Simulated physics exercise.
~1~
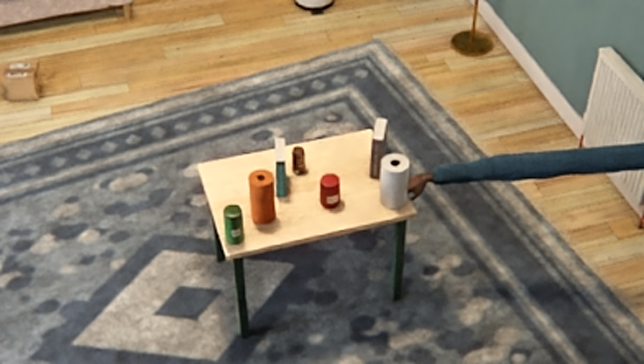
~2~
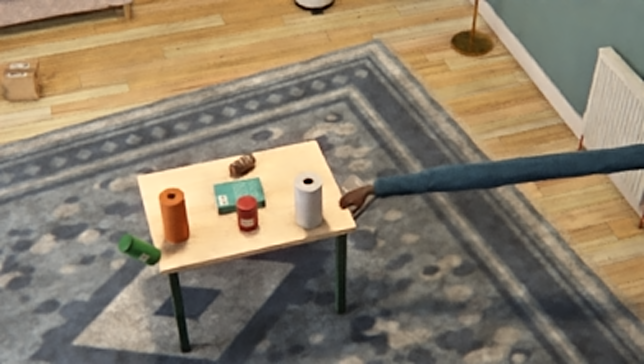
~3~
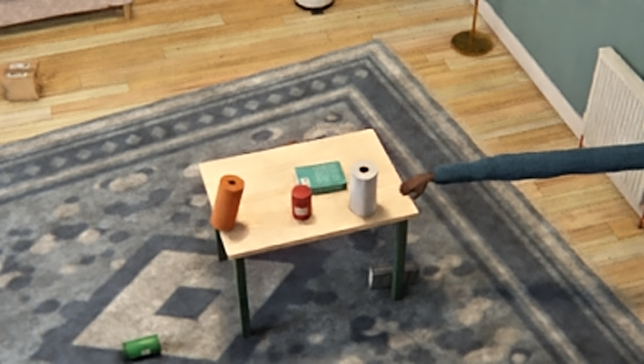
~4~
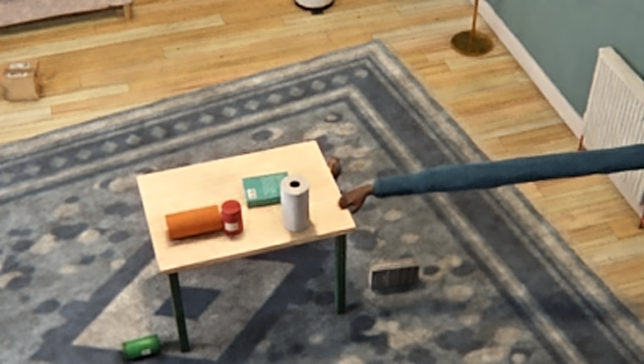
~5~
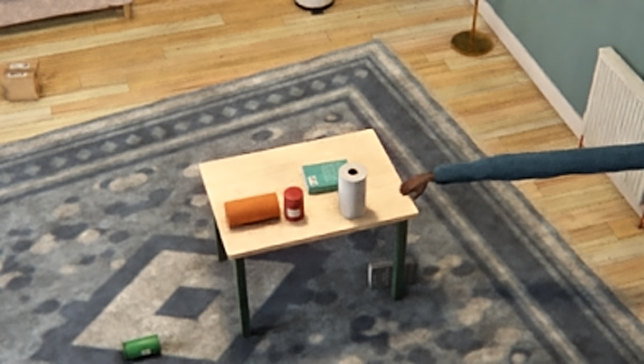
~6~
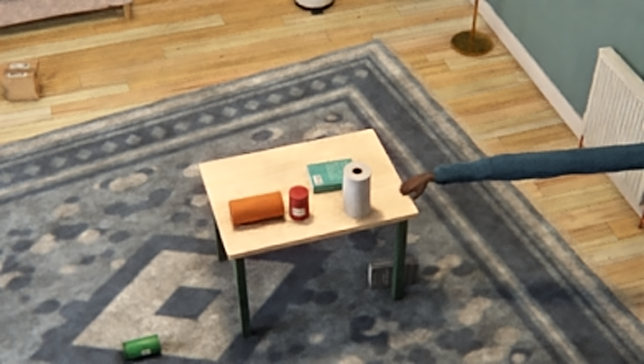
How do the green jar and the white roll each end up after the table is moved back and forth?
The green jar topples and ends up lying on the rug, while the white roll stays standing on the table.
